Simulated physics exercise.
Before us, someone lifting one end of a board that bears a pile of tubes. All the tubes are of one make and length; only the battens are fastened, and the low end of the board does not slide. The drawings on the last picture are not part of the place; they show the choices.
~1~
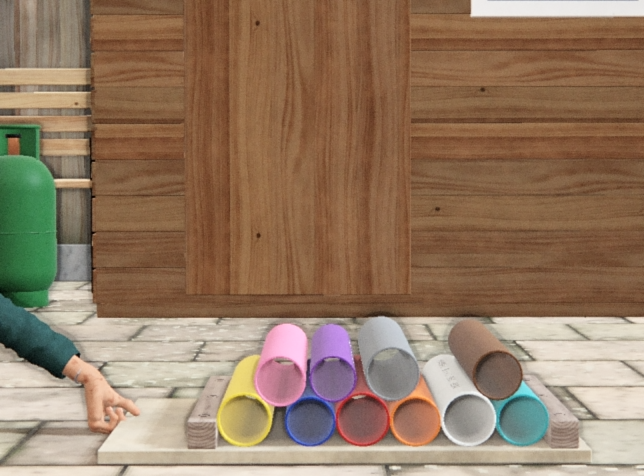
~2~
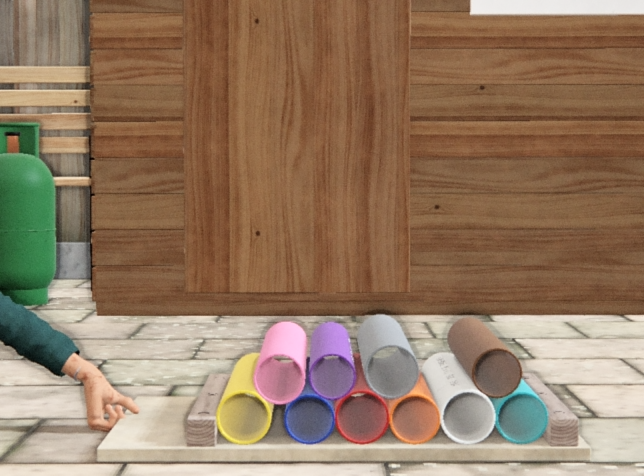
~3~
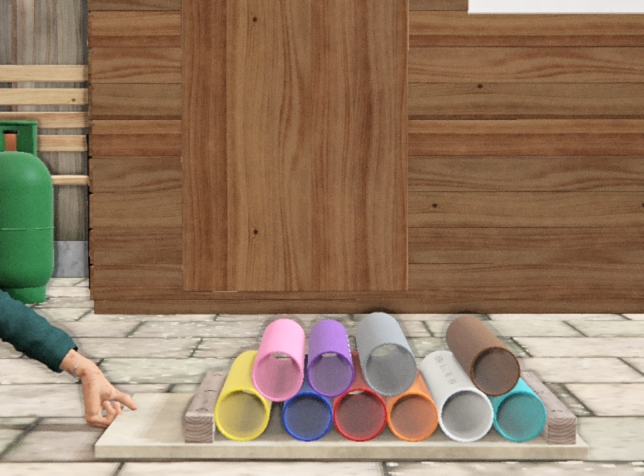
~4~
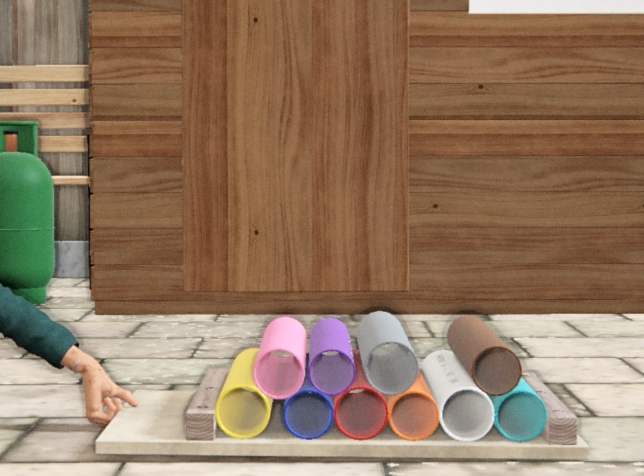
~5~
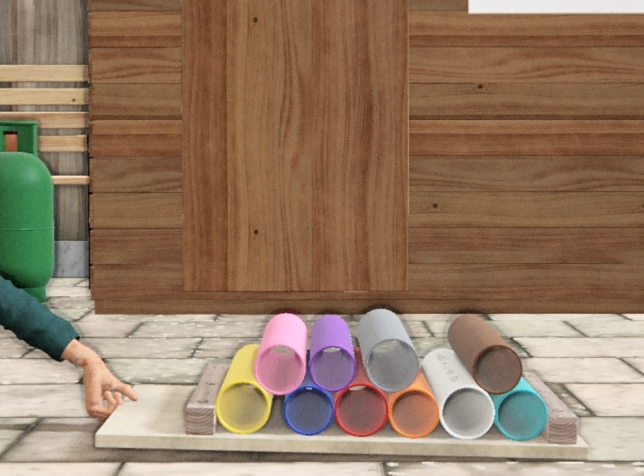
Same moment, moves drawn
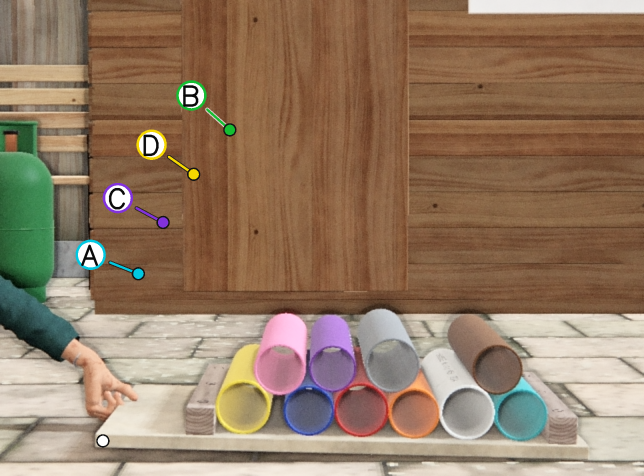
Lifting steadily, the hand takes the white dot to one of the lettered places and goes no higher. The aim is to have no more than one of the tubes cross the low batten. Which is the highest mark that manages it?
The last mark within the limit is A.
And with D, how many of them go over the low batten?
It comes to four.
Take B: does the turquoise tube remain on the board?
The turquoise tube: Yes.
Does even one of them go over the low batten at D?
Yes, at D.
On the marked copy, A at (138, 274); B at (230, 130); C at (163, 222); D at (193, 175); the white dot at (103, 441).
Taking A. A third of the way, board at 15°.
Two thirds of the way, board at 22°.
When it is over, board at 22°, none over the low batten.
As for the rest, B four over the low batten (pink, grey, purple, brown); C four over the low batten (pink, grey, purple, brown); D four over the low batten (pink, grey, purple, brown).
